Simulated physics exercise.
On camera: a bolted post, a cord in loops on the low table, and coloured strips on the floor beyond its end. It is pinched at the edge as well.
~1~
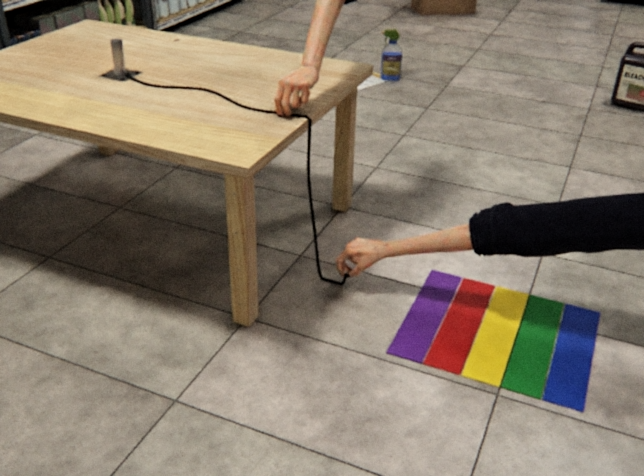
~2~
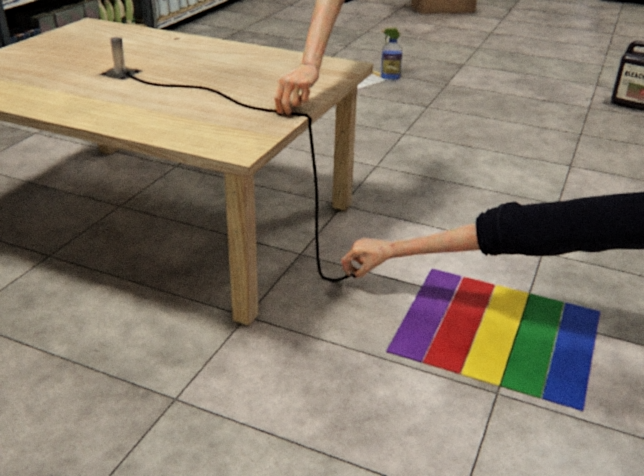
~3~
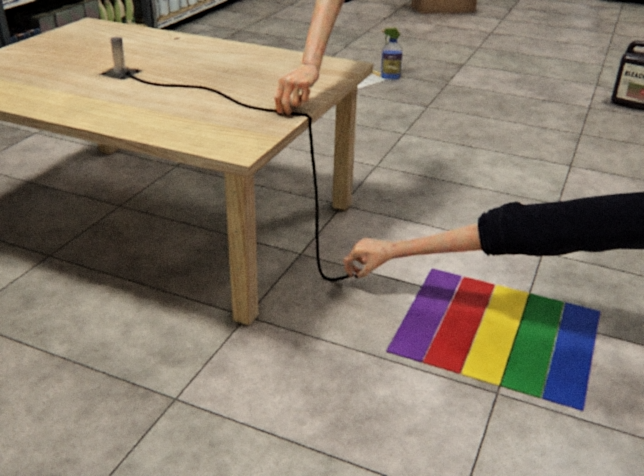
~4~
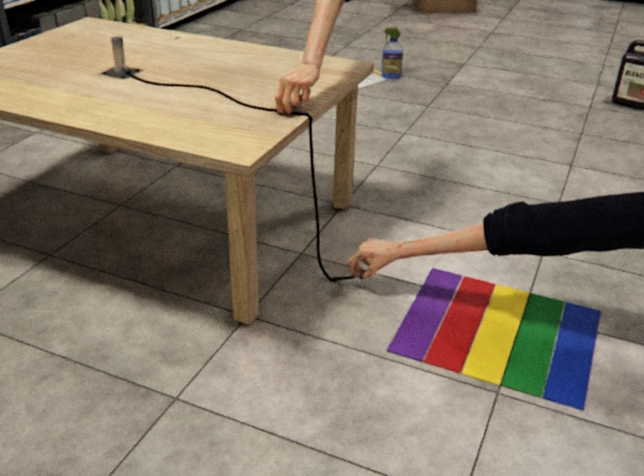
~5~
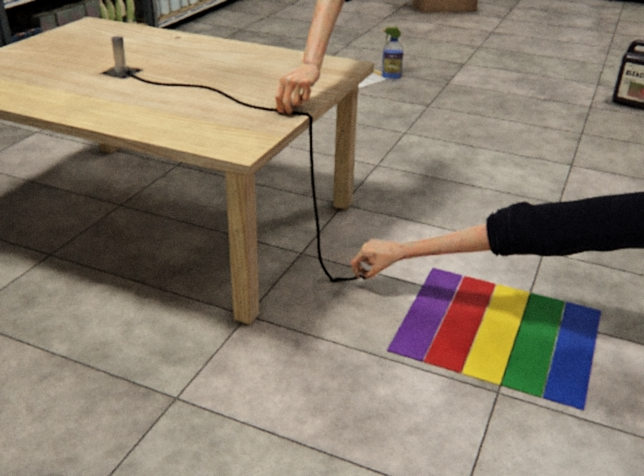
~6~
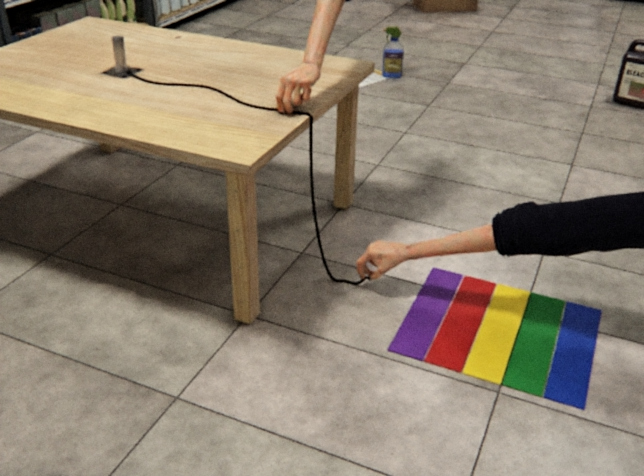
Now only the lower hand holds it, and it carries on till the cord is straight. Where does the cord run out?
It halts on the red strip.
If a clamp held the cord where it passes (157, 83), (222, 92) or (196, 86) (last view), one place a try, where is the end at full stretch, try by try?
Near (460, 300), (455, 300) and (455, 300).
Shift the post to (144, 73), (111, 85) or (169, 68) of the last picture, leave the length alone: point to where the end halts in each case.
The places are (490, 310), (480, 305) and (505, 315).
A little later, end near (388, 283); short of the strips.
Next, end near (435, 295); over purple.
When it is tight, end near (463, 303); over red. Over red.
